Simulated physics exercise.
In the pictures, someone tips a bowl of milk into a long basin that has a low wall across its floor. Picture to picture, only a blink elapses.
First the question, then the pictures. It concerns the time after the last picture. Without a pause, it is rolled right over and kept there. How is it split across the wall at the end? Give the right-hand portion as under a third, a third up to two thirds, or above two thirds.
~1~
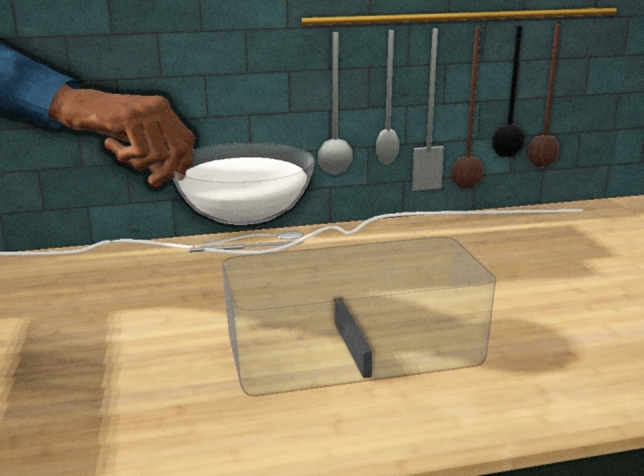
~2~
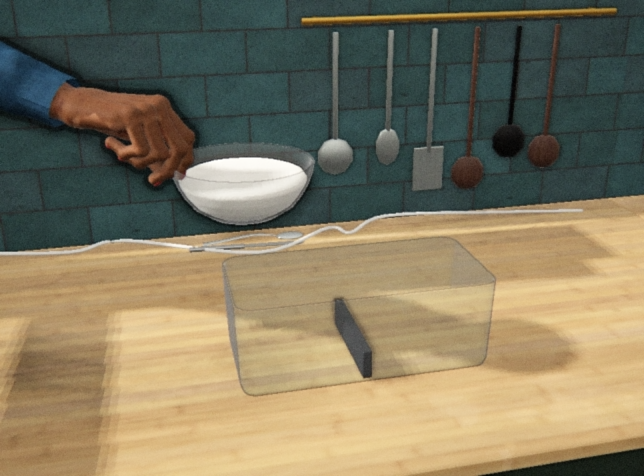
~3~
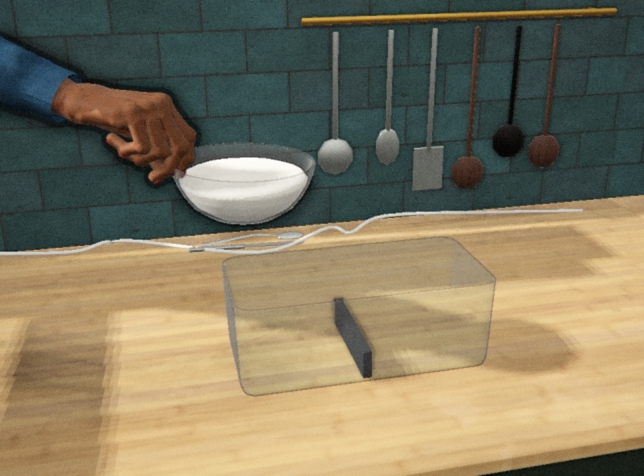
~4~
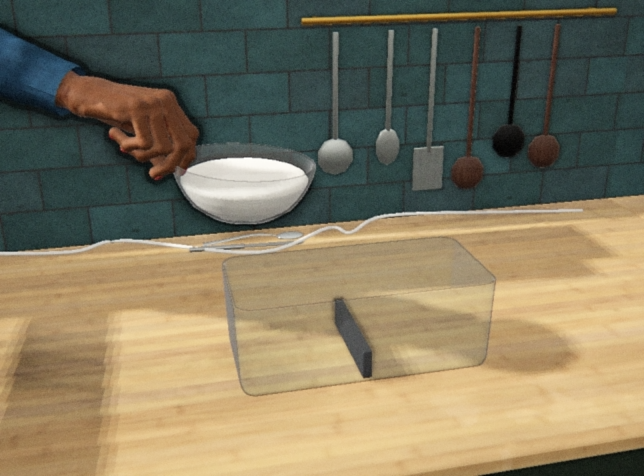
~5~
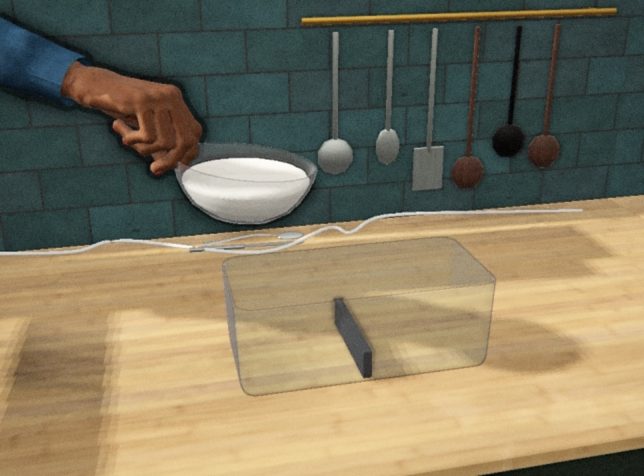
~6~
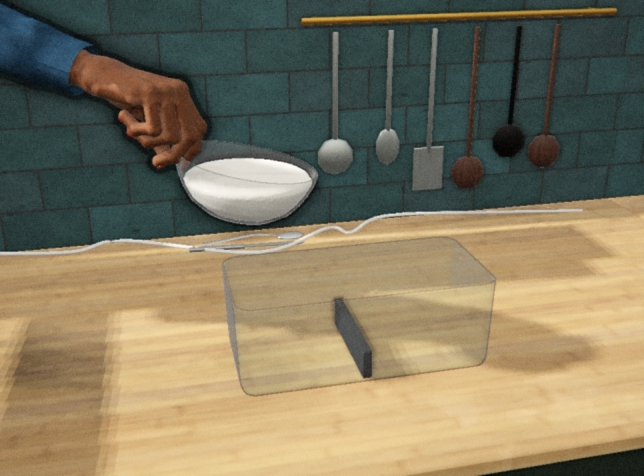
The right-hand portion is a third up to two thirds.
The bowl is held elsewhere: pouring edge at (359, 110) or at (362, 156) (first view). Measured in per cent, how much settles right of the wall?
It works out to around 90 % and then around 90 %.
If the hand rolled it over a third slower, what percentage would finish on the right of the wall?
Roughly 60 %.
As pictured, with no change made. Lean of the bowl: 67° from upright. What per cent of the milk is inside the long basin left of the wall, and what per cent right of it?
Left 5 %, right 20 %.
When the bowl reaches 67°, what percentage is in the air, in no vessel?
40 in a hundred.
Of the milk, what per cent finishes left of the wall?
About 45 per cent.
A moment on, the bowl is tipped part way and 34 per cent is still to pour, 6 is left of the wall and 21 right of it.
Next, the bowl is tipped on its side and 0 per cent is still to pour, 44 is left of the wall and 53 right of it.
Then the bowl is tipped right over and 0 per cent is still to pour, 46 is left of the wall and 53 right of it.
Later the bowl is tipped right over and 0 per cent is still to pour, 46 is left of the wall and 53 right of it.
In the end 46 per cent lies left of the wall, 53 right of it and 1 outside.
